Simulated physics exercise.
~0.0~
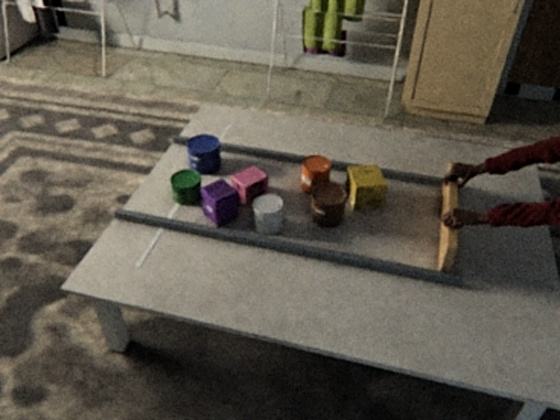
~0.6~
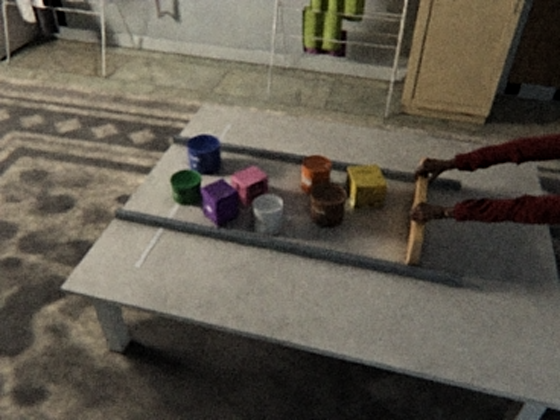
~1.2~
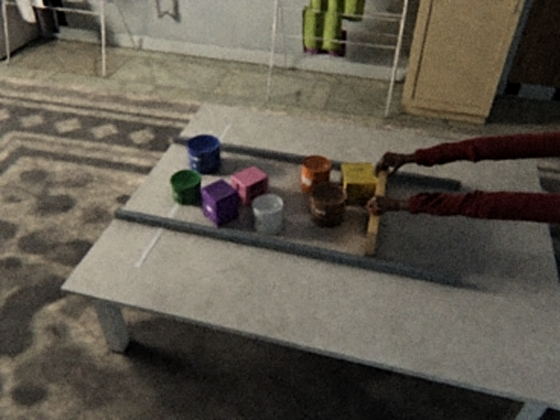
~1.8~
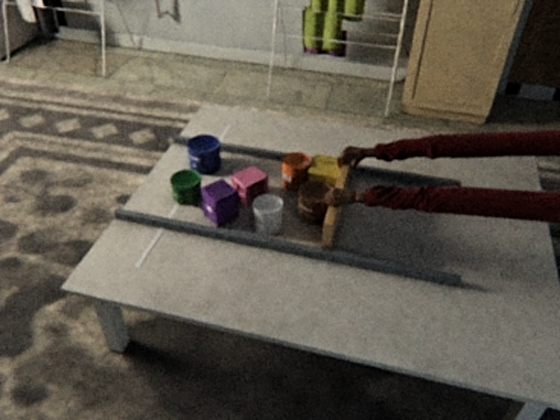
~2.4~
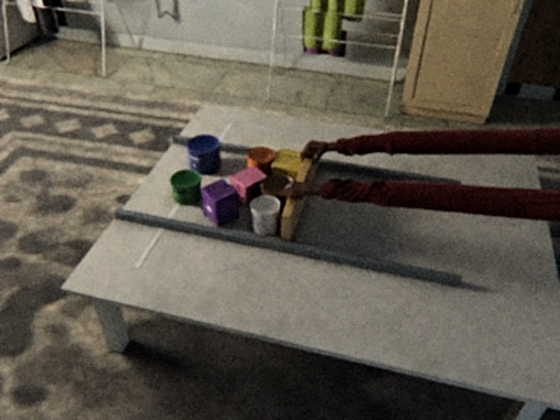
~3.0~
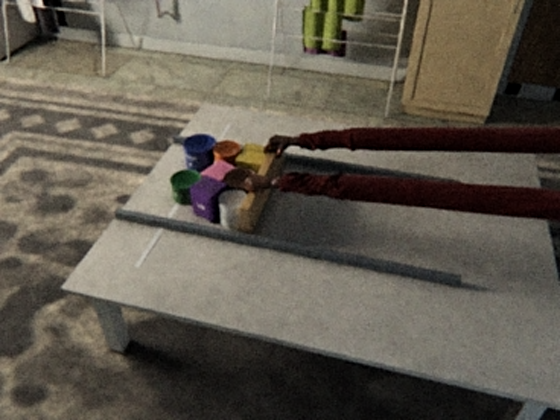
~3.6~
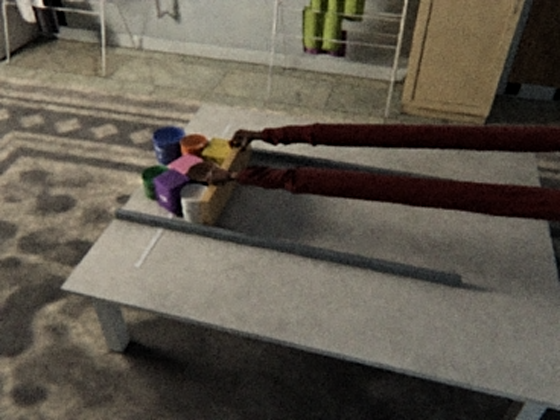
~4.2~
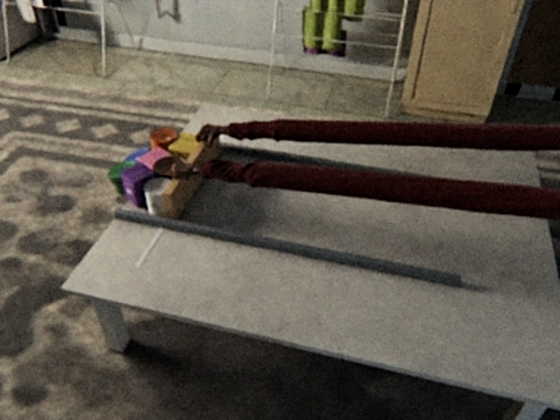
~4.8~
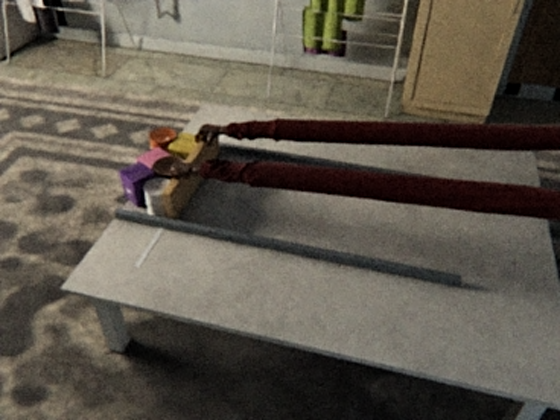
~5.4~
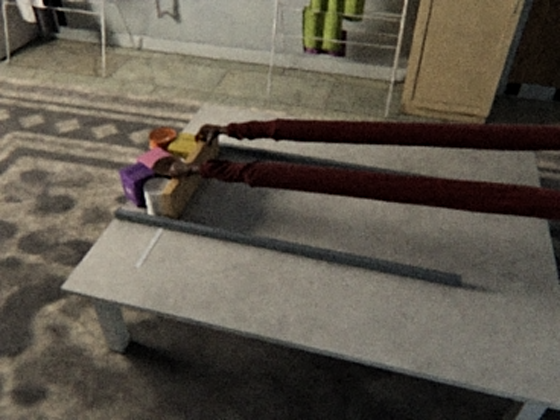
A wooden plank, held upright by two dark red-sleeved arms, slides left across a raised pale deck between two grey rails. It reaches the yellow box first, then gathers the brown pail and the orange canister, and soon the white canister. The bunched load presses into the pink block, purple tote, green pail and blue pail, and everything shifts toward the left edge. As the plank nears the tape line, the blue and green pails go over the drop. The plank stops there, with the remaining things crowded at the brink, still and upright.
